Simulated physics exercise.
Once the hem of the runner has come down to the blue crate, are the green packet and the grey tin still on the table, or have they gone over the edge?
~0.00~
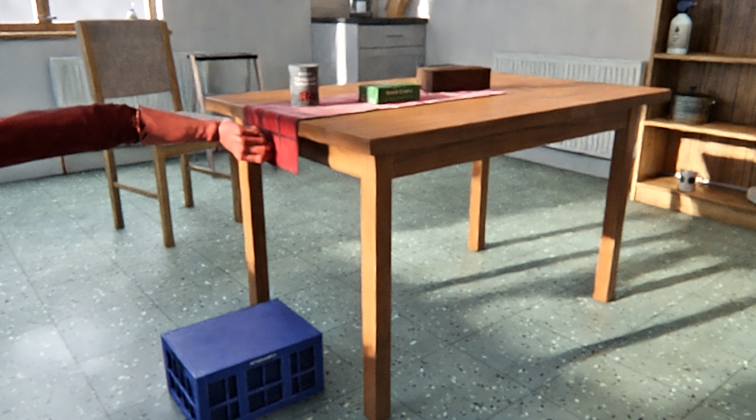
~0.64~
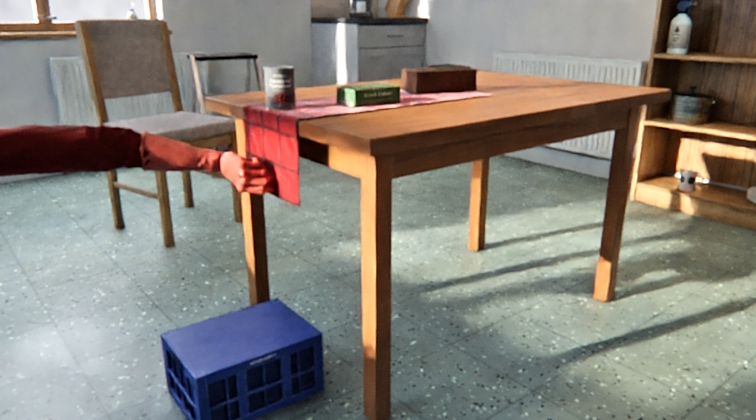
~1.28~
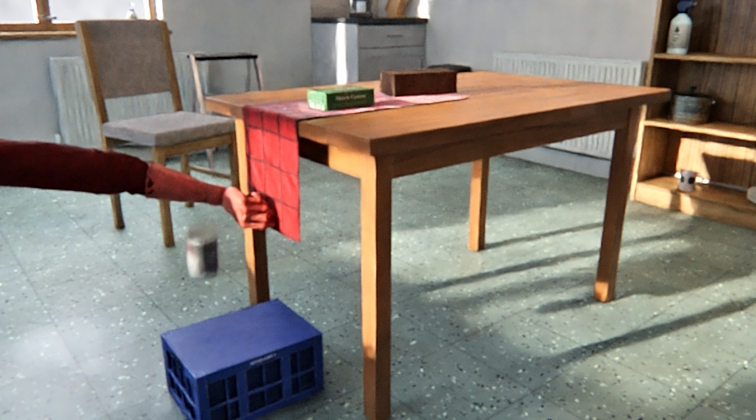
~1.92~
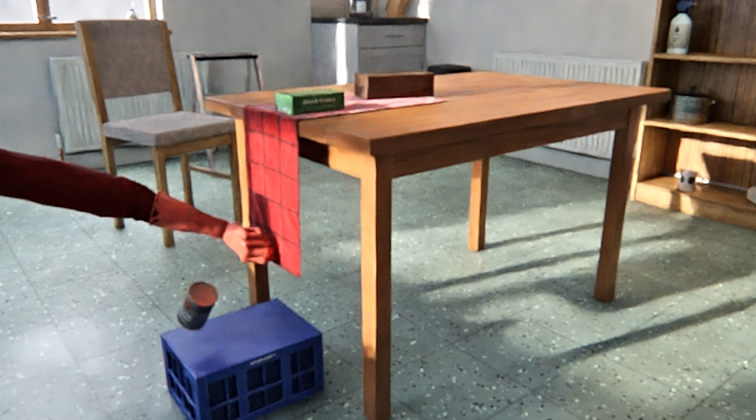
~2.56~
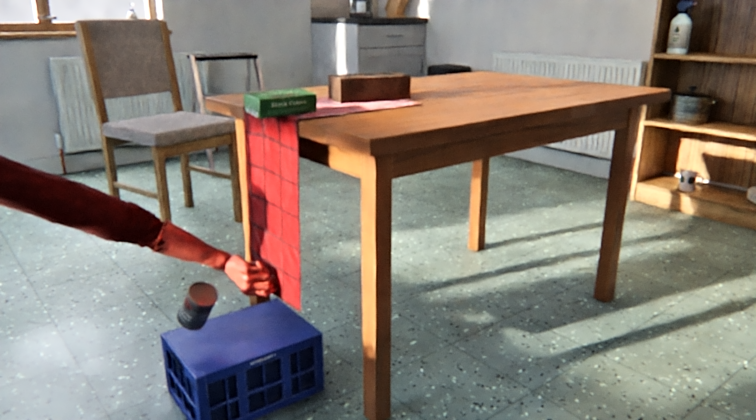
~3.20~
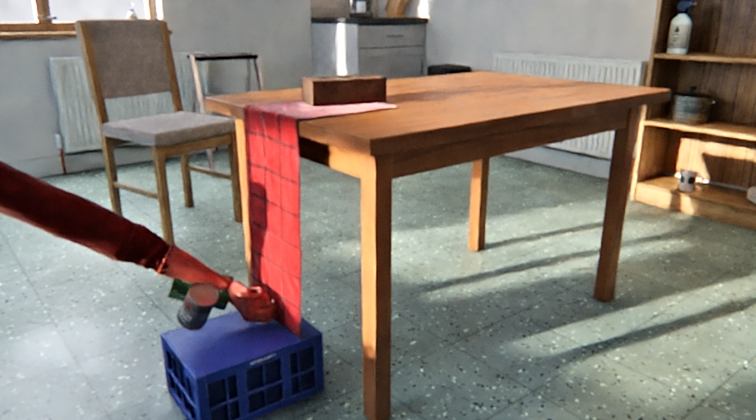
Both have gone over the edge. The grey tin is carried off the end first, and the green packet follows it down later.
